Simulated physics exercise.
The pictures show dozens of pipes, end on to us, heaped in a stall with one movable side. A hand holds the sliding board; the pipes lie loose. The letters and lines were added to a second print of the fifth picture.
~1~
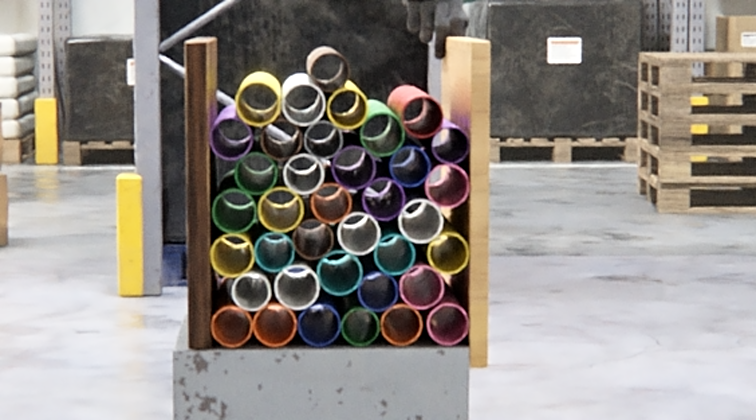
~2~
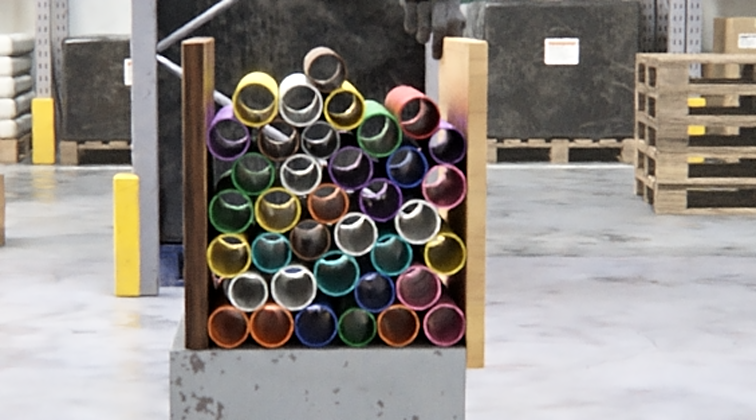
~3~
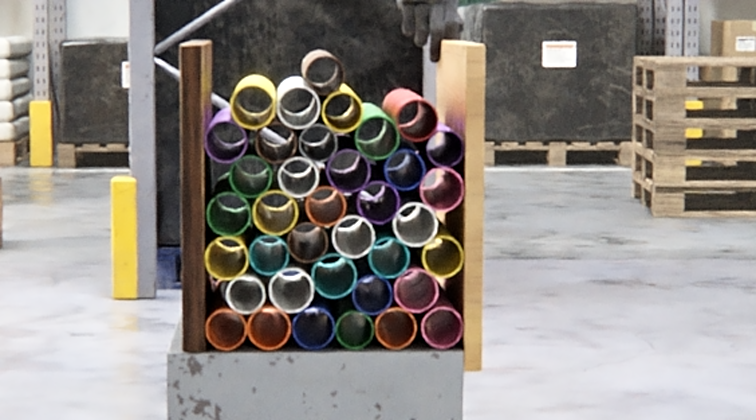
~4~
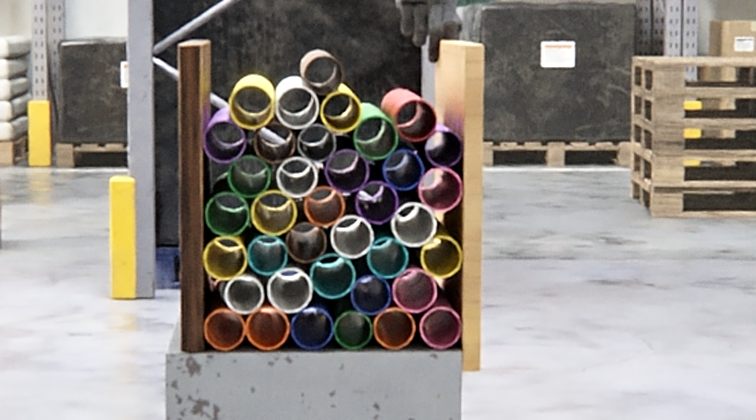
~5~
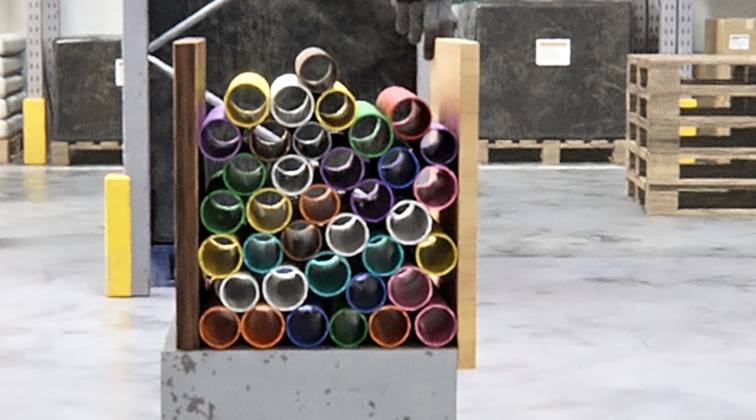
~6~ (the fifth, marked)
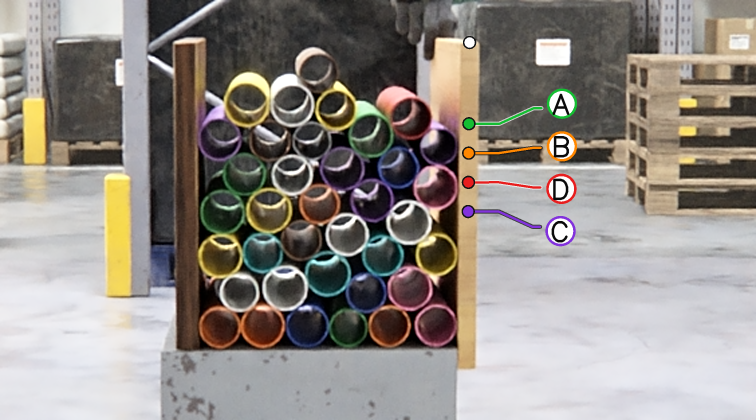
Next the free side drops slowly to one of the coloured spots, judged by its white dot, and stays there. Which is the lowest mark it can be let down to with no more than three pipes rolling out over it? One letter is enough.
Lower it to C and no more.
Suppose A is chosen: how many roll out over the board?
The count is none.
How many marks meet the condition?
Four of the four.
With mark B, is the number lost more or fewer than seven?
It loses fewer than seven.
On the marked copy, A at (469, 124); B at (469, 153); C at (468, 211); D at (469, 183); the white dot at (470, 42).
With C. Early on, top of the board (458, 123).
Further on, top of the board (458, 209).
At the end, top of the board (458, 211), three out over the board.
As for the rest, A none out over the board; B none out over the board; D two out over the board.
